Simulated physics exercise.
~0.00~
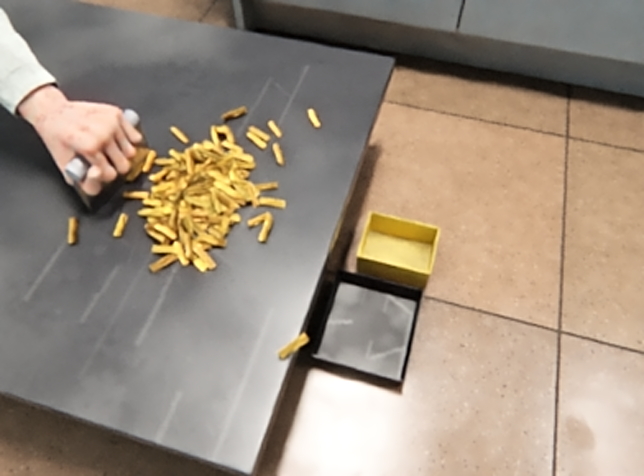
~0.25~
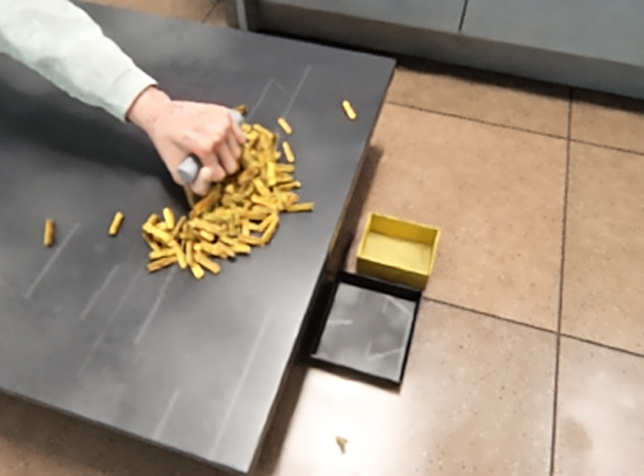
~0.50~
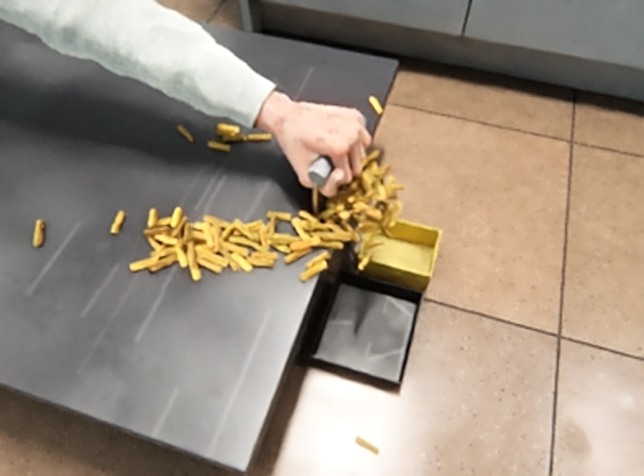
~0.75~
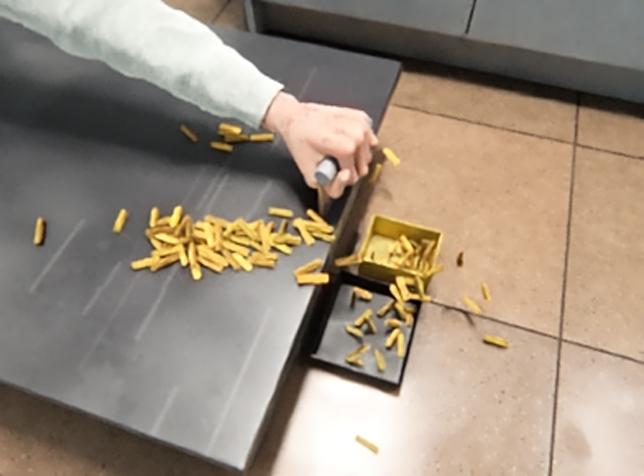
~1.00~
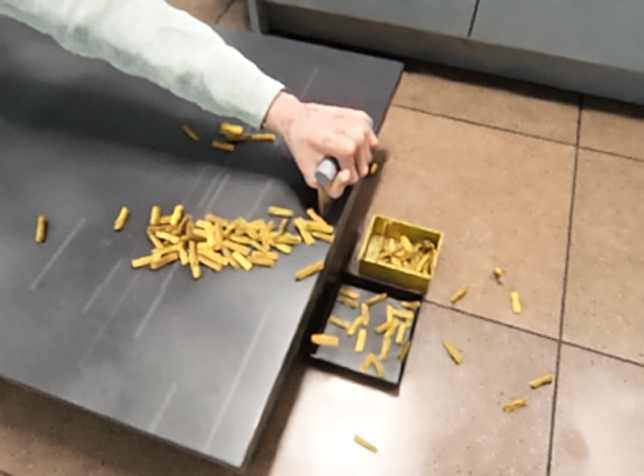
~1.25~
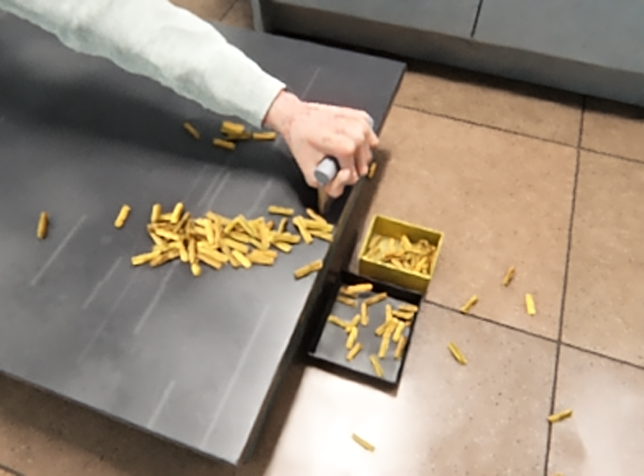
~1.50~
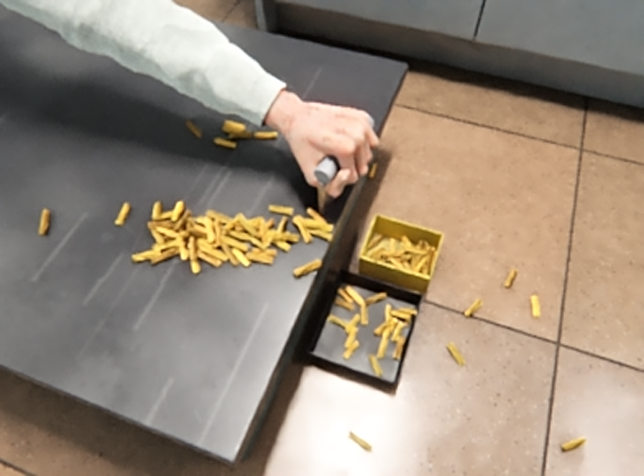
A hand gripping a hard scraper pushes into a heap of short golden pasta pieces spilt across a dark tabletop. It sweeps rightward, driving part of the pile toward the table's edge and leaving a few pieces behind. The scraper reaches the edge and stops, and a cluster of pasta pours over the side. Pieces drop into a yellow tin and a black tin below, while others scatter across the tiled floor. The hand stays still at the edge as the last strays settle, with both tins holding some pasta and a large share still lying on the table.
